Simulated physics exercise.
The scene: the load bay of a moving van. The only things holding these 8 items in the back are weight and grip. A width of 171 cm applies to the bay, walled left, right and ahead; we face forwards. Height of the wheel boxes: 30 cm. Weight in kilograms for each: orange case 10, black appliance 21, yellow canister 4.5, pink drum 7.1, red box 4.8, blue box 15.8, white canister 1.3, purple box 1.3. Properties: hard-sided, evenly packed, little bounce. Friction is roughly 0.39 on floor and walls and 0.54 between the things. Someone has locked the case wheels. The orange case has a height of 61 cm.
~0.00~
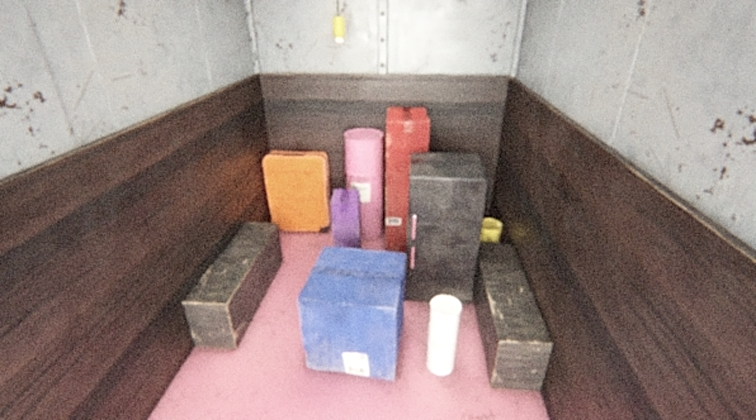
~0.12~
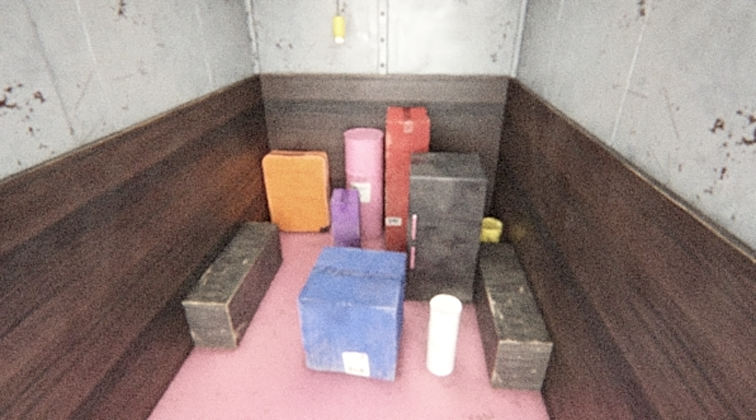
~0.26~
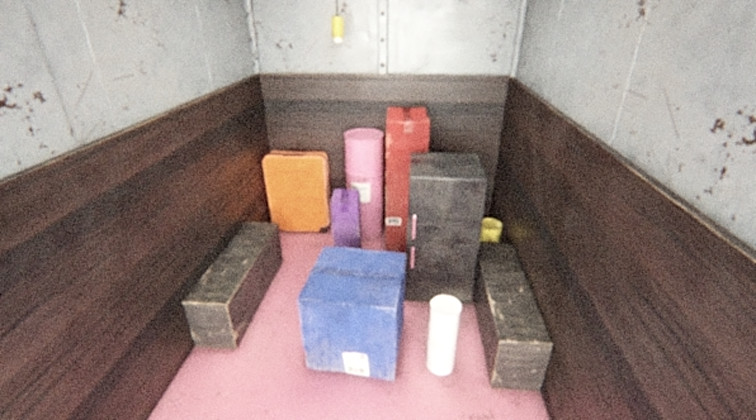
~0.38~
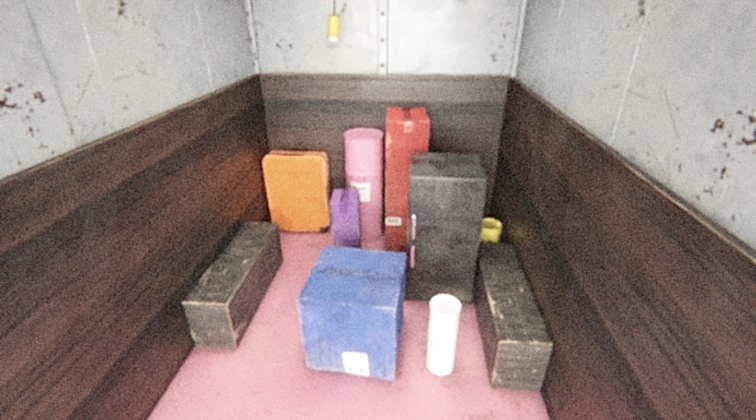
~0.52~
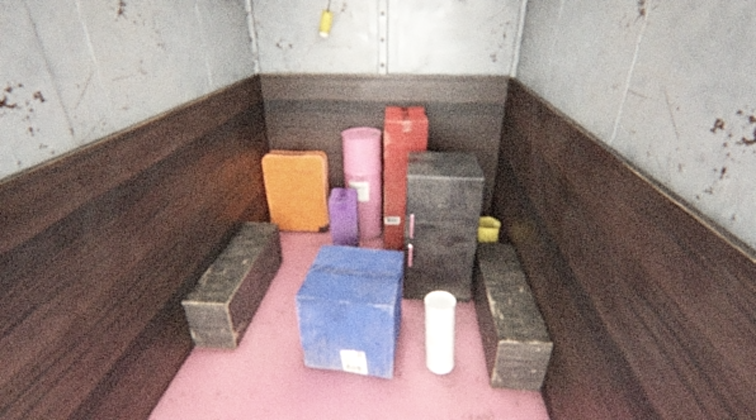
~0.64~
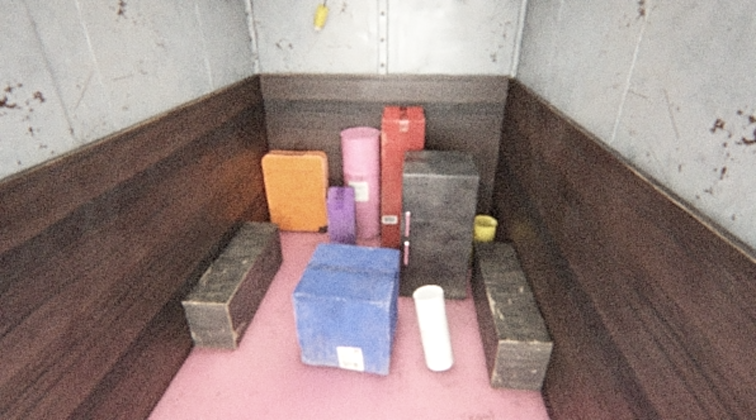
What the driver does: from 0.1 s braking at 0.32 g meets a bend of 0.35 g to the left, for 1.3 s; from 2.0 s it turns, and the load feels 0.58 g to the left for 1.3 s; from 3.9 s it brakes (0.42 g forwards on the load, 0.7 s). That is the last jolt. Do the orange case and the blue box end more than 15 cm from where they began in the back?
Check: Orange case at its start, blue box off its start.
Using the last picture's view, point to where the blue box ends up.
Around (298, 266).
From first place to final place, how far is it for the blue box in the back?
I'd say about 52 cm between start and finish.
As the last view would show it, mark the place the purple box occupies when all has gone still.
Close to pixel (288, 209) in the final view.
After 0.94 s, load feels 0.32 g forwards, 0.35 g left; blue box moved 17 cm near (336, 293); white canister on its side; purple box moved 17 cm.
After 1.34 s, load feels 0.08 g forwards, 0.08 g left; blue box moved 46 cm near (305, 270); white canister on its side; yellow canister 15° off upright.
After 2.54 s, load feels 0.58 g left; blue box moved 52 cm near (298, 266); yellow canister on its side; white canister on its side.
In the end (5.2 s), toppled in the back, yellow canister and white canister; not toppled but over 15 cm from the start, black appliance, pink drum, red box, blue box and purple box; the last one under 15 cm from the start. In the last view, orange case near (298, 191), blue box near (298, 266).
